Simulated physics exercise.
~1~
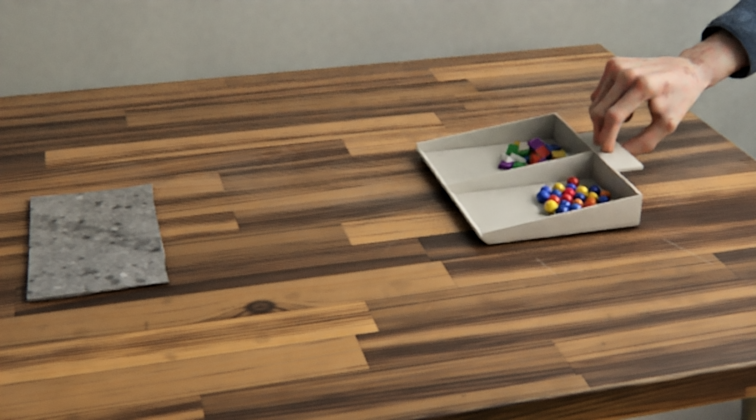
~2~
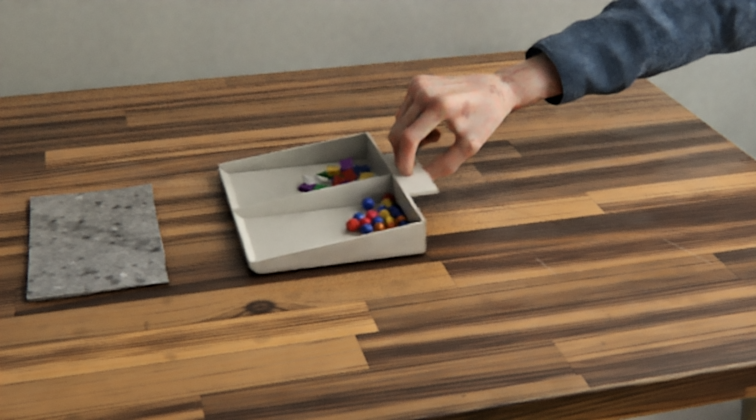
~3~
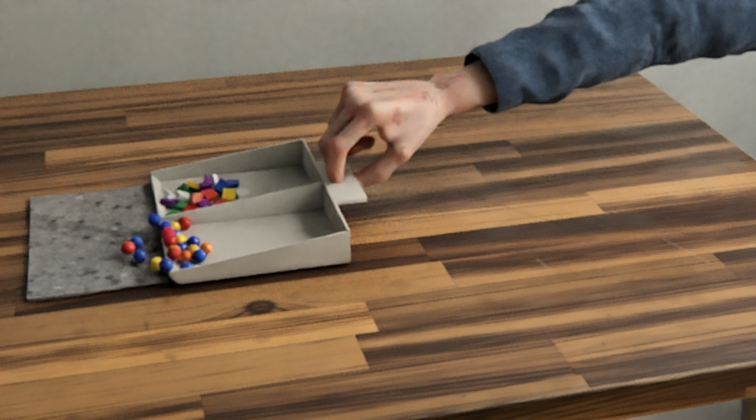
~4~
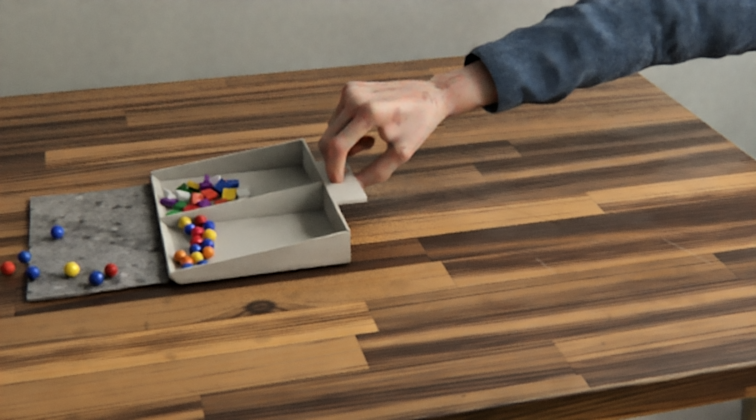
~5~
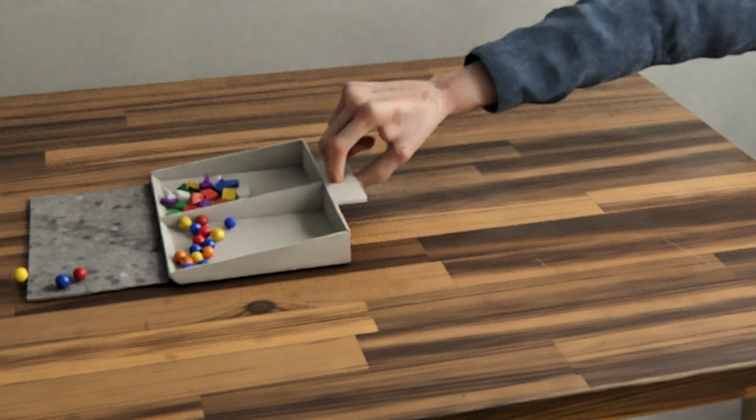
A hand slides a divided tray left into a gray slab, spilling some colorful front beads.
